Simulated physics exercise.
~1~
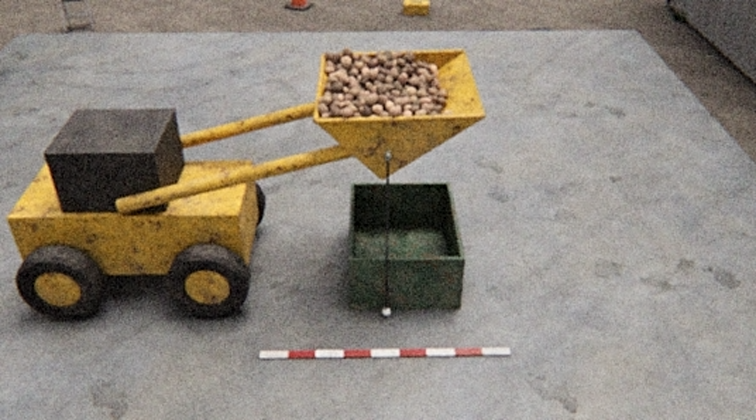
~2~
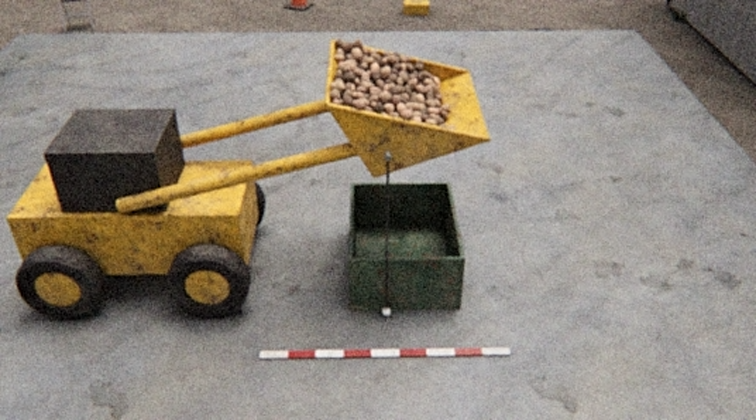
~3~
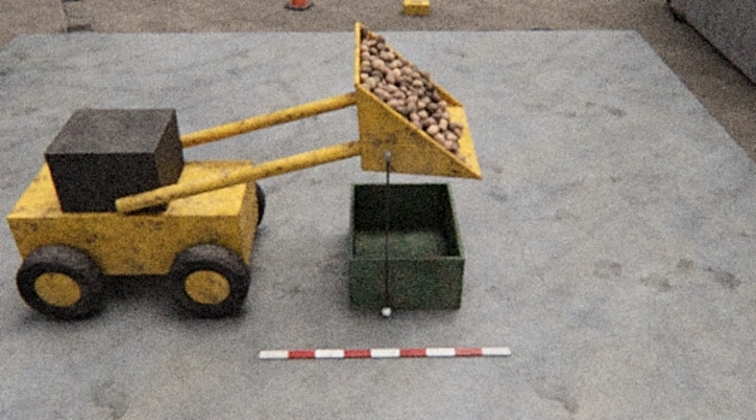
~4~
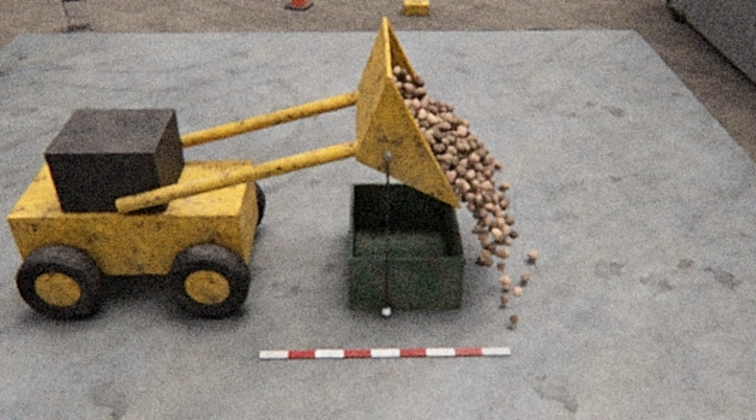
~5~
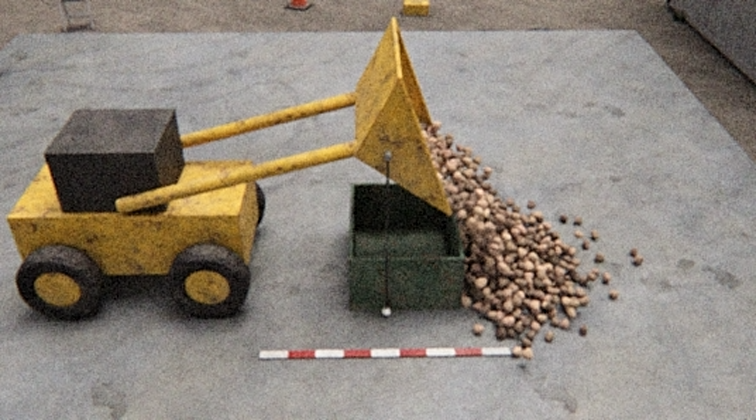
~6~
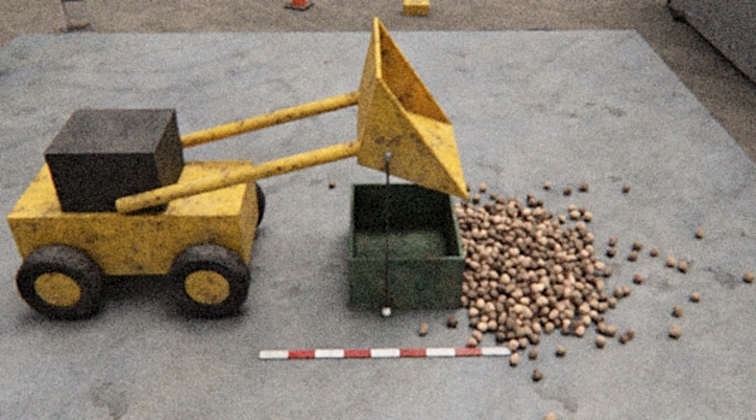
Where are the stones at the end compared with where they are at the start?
At the start the stones are heaped in the raised bucket above the green bin. At the end they lie lower and further right, scattered on the ground beside the bin.
